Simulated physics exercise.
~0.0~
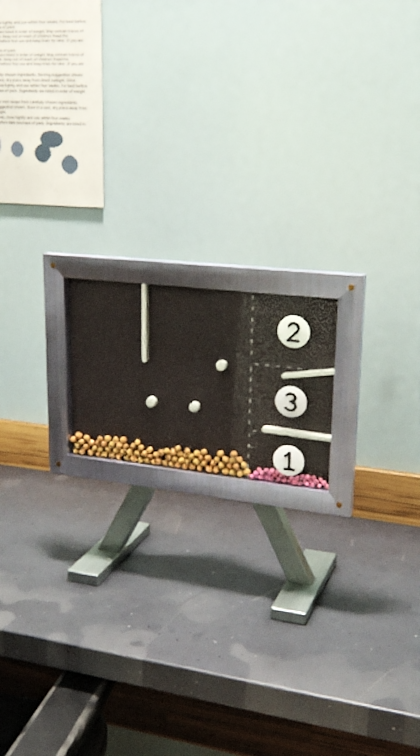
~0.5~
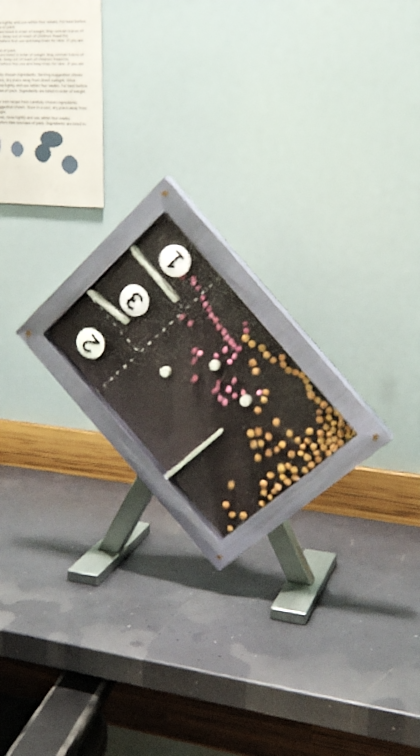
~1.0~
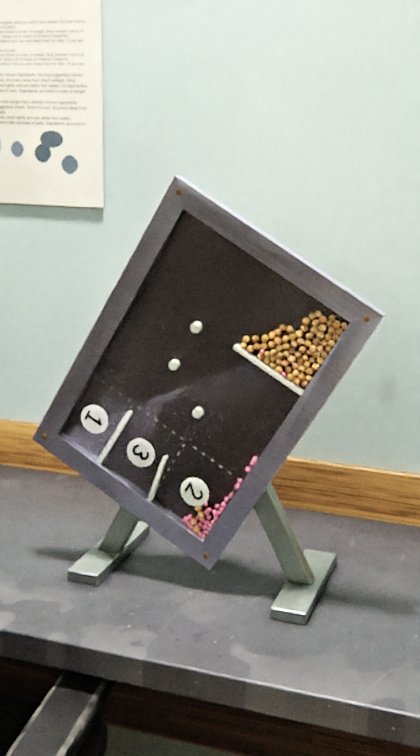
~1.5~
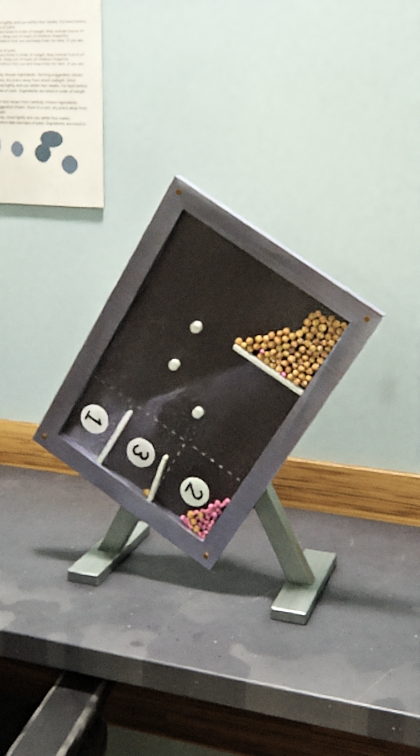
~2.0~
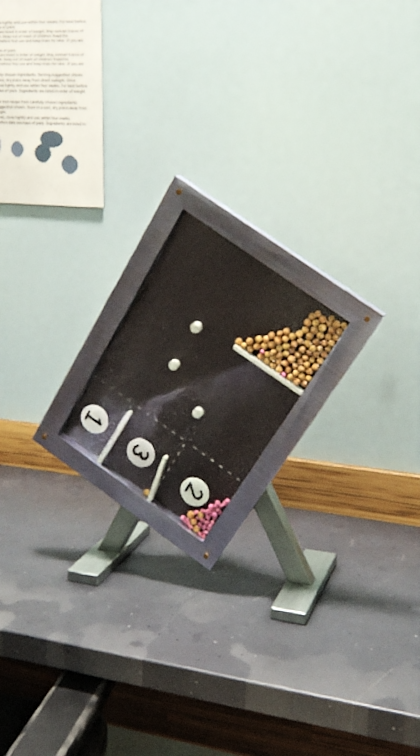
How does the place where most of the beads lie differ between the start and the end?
At the start the beads lie along the bottom of the upright box. At the end most of them are piled on a sloping ledge at the upper right of the tilted box, with the pink ones gathered at its lowest corner.
